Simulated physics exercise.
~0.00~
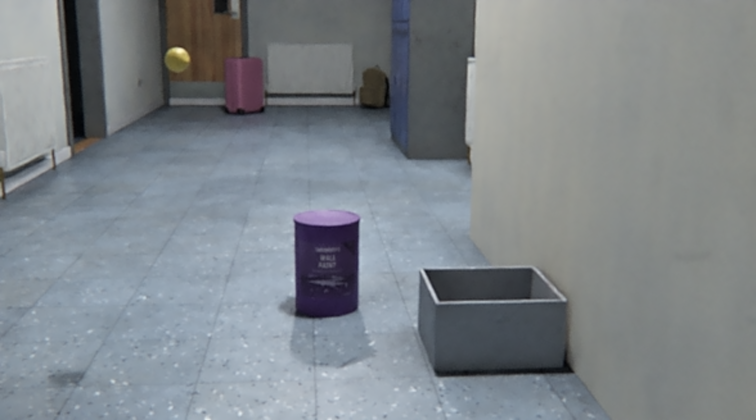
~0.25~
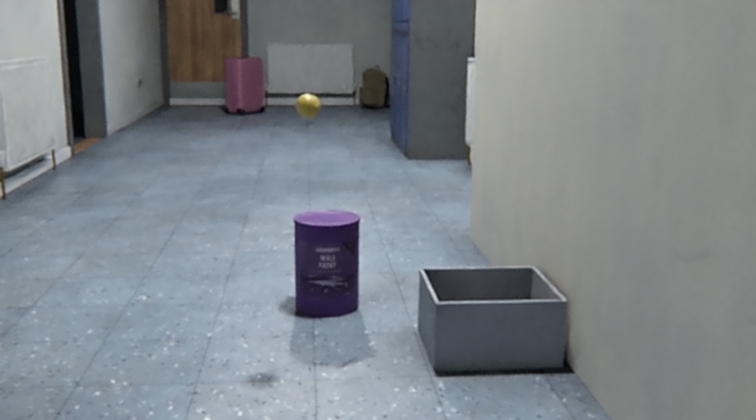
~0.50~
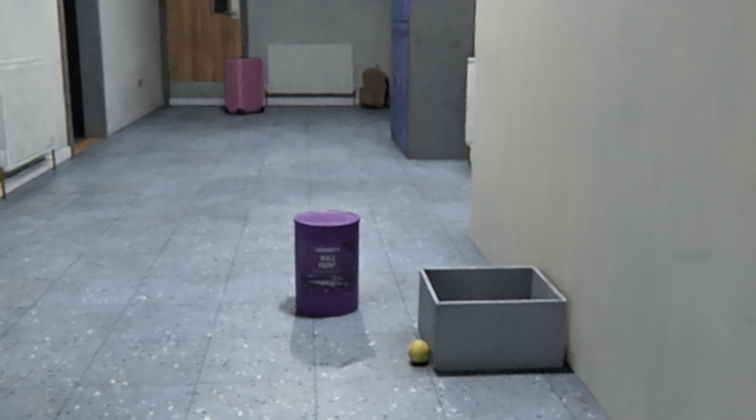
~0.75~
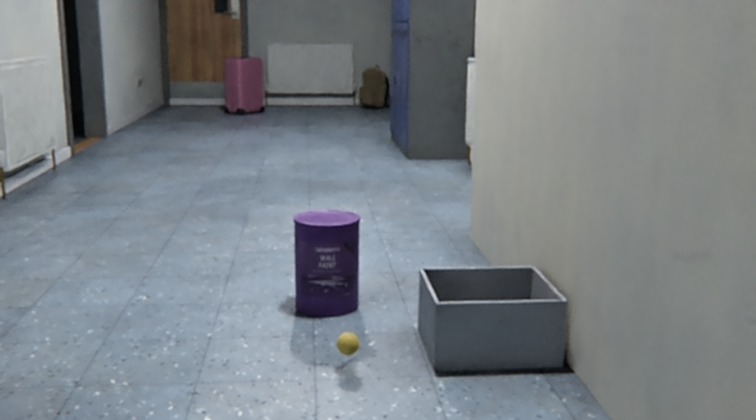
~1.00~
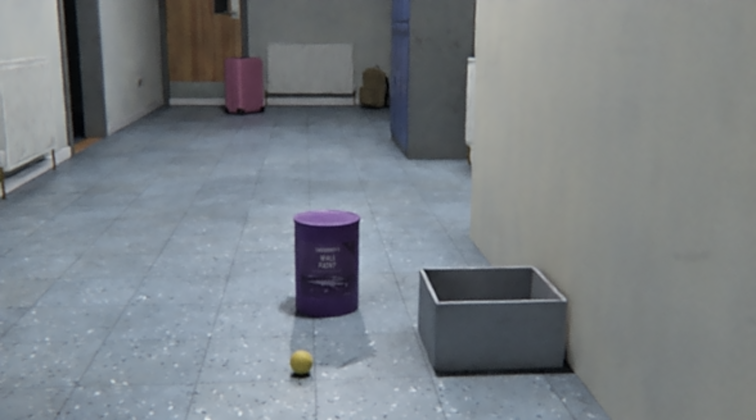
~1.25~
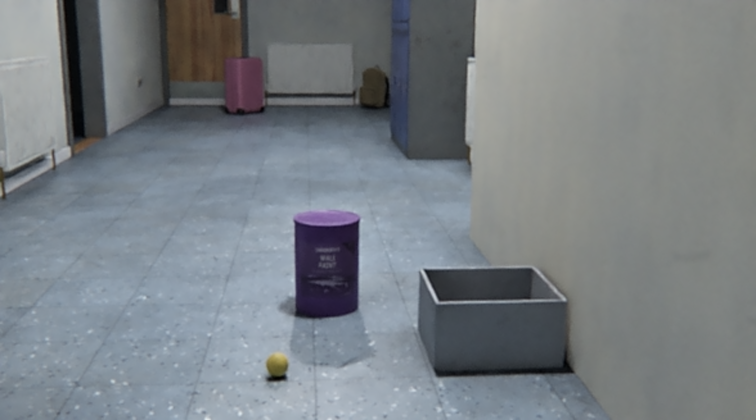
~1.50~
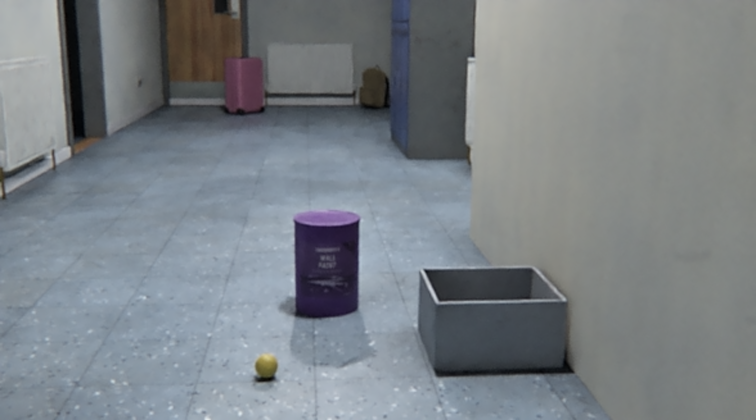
At the start, a yellow lemon hangs in the air at the upper left of a tiled corridor, with a purple pail and an empty grey open box standing on the floor. The lemon flies to the right, passing above the pail. It then drops down to the near left corner of the box without going in. From there it comes back to the left, in front of the pail, and moves along the floor in shrinking steps. It ends on the tiles outside the box, left of the pail, which never moves.
